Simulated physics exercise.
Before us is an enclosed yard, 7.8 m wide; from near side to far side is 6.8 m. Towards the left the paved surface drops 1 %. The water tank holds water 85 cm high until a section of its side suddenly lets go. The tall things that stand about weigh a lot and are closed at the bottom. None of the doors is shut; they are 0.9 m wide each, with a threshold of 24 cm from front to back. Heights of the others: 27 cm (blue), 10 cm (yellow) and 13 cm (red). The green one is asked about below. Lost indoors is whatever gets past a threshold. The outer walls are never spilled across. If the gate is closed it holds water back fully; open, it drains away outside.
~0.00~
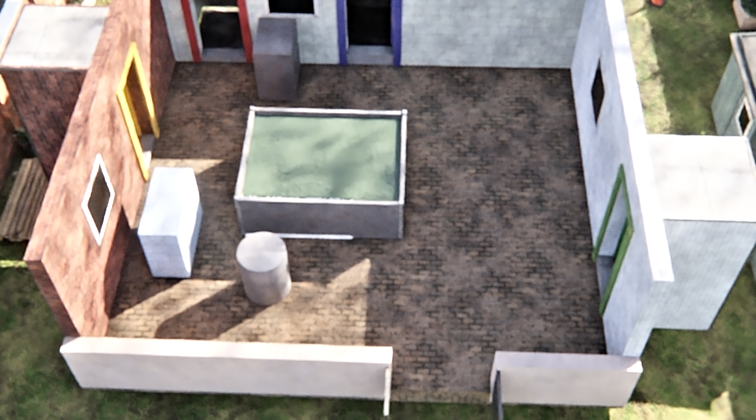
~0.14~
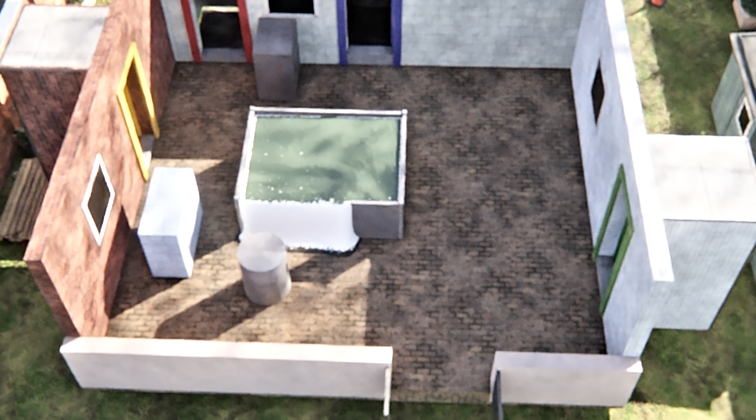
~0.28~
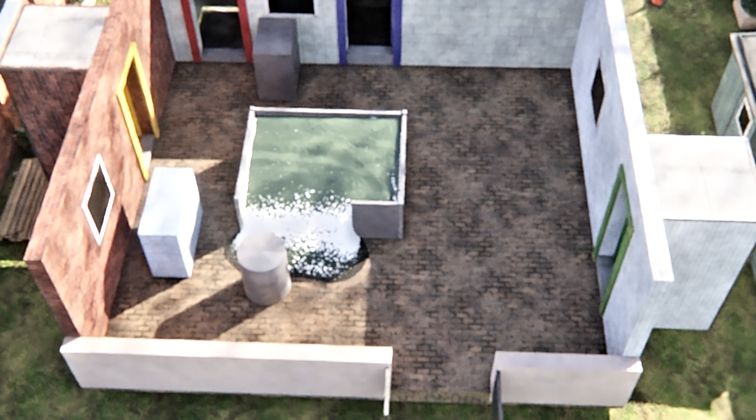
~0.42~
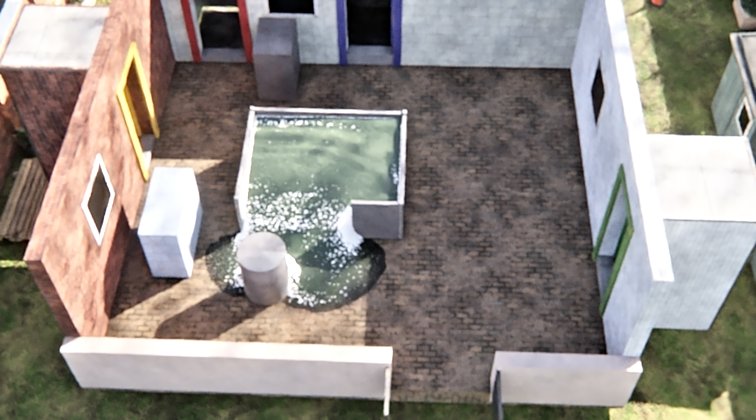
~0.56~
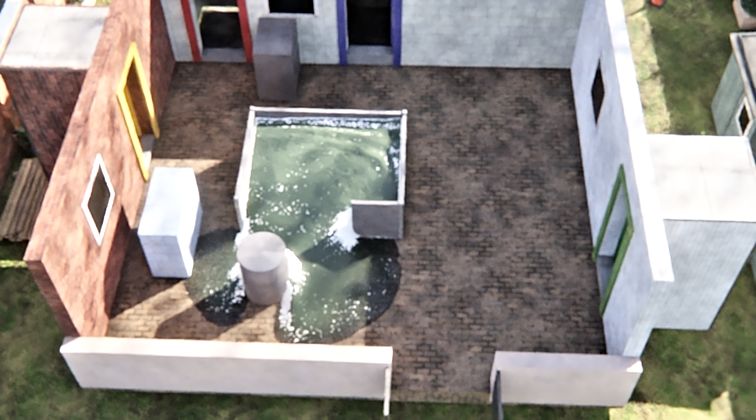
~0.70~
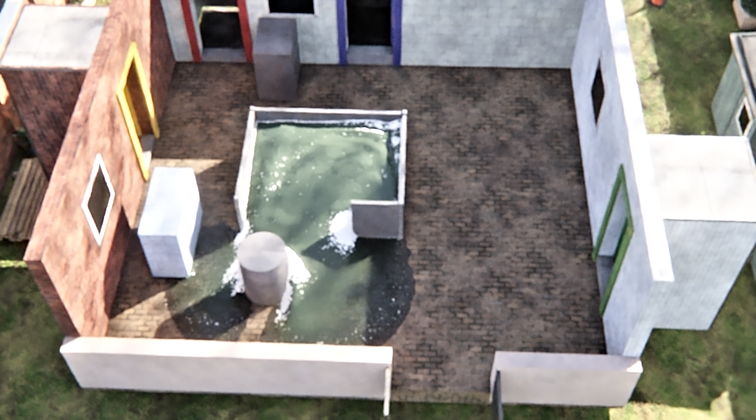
Green water in a walled brick yard's tank bursting through its near side, foaming around a grey cylinder and spreading across the paving.
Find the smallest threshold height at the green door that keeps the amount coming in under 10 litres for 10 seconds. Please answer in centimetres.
The smallest height is roughly 9.5 cm.
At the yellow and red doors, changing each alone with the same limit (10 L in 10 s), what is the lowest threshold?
You'd want about 11.0 centimetres at yellow and about 20 centimetres at red.
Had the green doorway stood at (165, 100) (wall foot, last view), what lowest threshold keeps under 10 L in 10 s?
Roughly 16 cm.
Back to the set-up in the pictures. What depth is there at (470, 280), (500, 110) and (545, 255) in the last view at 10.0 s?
In order: Around 4, 2 and 6 cm.
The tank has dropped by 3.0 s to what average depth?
28 cm, roughly.
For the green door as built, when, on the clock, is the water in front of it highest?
Peak time: About 3.8 s.
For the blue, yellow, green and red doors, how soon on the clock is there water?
Blue at 6.0 seconds, yellow at 3.4 seconds, green at 3.0 seconds, red at 3.6 seconds.
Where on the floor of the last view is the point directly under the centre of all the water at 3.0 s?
Around (301, 261).
After 1.4 s water covers 25 % of the floor, deepest (62 cm) near (98, 366); it has not reached the green door.
After 3.0 s water covers 45 % of the floor, deepest (38 cm) near (98, 366); 6 cm at the green door, 0 litres in over its 20 cm threshold.
After 10.0 s water covers 100 % of the floor, deepest (16 cm) near (152, 154); 7 cm at the green door, 0 litres in over its 20 cm threshold.
At the green door as built, the water arrived by 3.0 s and peaked near 14 cm at 3.8 s.
With a threshold of 8 cm, 21 litres would have come in within the 10 s; with 11 cm, 5 litres. So under 10 litres takes about 9.5 cm.
